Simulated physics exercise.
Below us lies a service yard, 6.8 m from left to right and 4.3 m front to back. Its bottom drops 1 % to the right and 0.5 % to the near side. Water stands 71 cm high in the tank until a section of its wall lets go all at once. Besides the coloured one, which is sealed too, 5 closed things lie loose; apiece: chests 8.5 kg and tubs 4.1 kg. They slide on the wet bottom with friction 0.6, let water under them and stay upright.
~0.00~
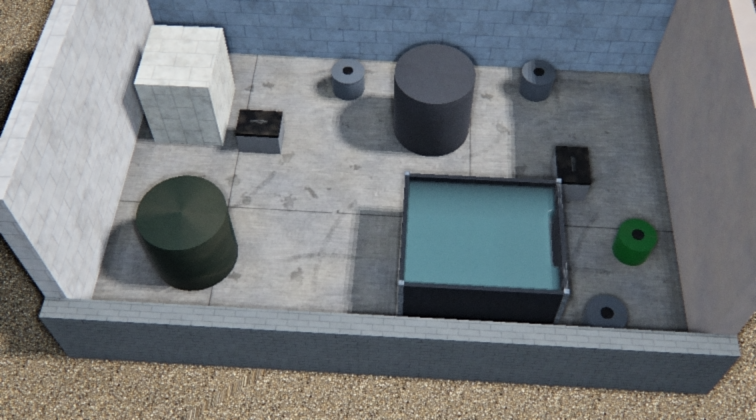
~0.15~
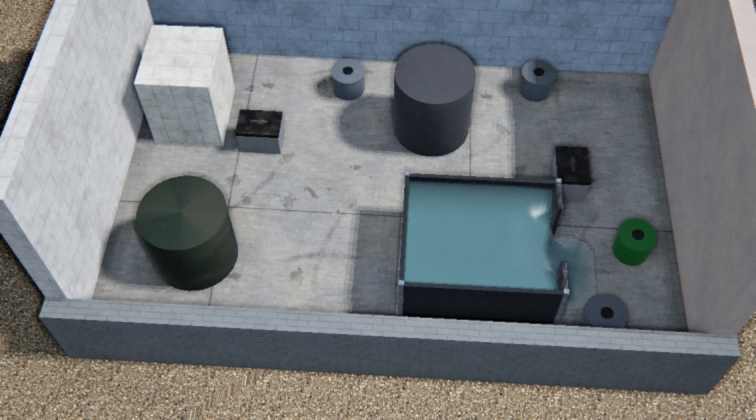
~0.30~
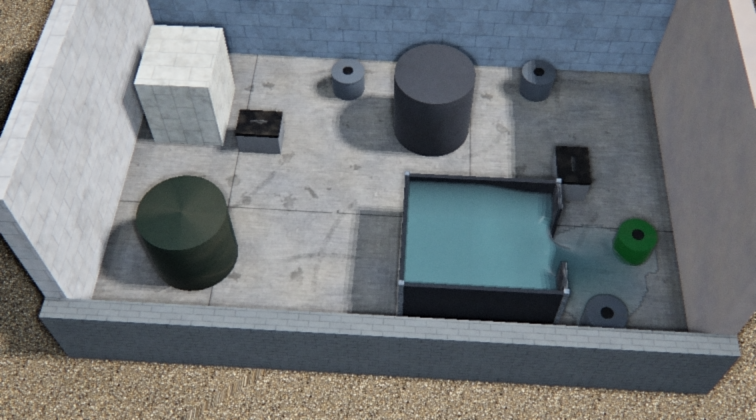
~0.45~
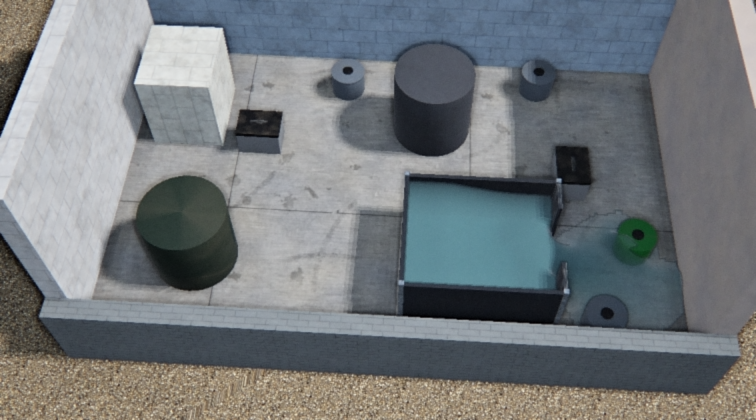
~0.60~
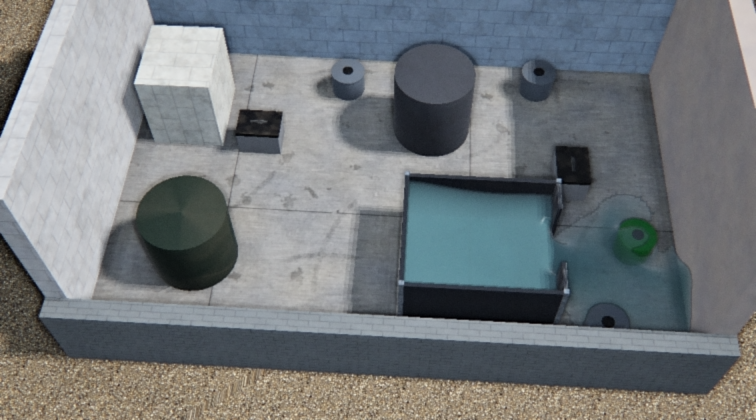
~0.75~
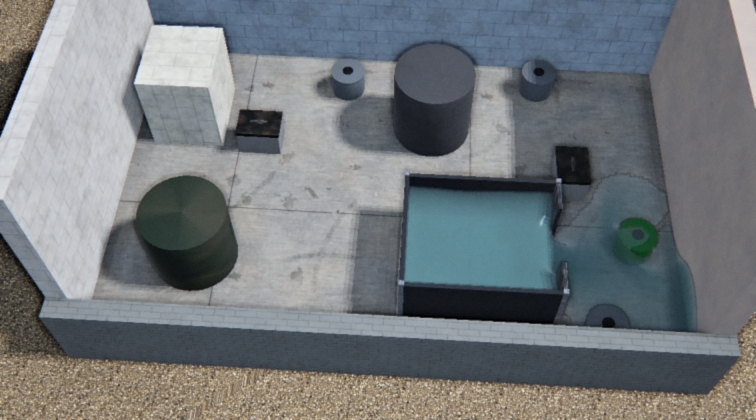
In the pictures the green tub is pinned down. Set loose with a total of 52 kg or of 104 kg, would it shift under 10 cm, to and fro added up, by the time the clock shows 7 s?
I expect that only the larger load is enough.
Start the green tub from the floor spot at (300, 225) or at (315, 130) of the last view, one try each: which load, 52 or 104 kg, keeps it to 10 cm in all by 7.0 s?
In turn: The smaller is enough; the smaller is enough.
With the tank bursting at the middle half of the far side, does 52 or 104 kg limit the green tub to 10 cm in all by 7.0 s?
In that case the smaller load will do.
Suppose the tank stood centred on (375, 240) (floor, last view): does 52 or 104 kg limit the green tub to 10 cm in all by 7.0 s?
In that case the smaller load will do.
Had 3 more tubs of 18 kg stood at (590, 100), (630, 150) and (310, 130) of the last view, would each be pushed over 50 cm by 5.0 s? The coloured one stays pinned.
In turn: Over, over, short of it.
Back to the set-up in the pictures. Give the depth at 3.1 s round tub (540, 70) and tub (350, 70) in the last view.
About 3 and 0 cm.
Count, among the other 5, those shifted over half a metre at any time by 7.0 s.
4 of them.
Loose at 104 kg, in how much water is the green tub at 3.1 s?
About 16 cm.
After 1.4 s the green tub would be 34 cm from its start with 52 kg and 0 cm from its start with 104 kg; 17 cm of water round it then.
After 3.1 s the green tub would be 122 cm from its start with 52 kg and 0 cm from its start with 104 kg; 16 cm of water round it then.
After 4.9 s the green tub would be 128 cm from its start with 52 kg and 0 cm from its start with 104 kg; 12 cm of water round it then.
After 7.0 s the green tub would be 128 cm from its start with 52 kg and 0 cm from its start with 104 kg; 9 cm of water round it then.
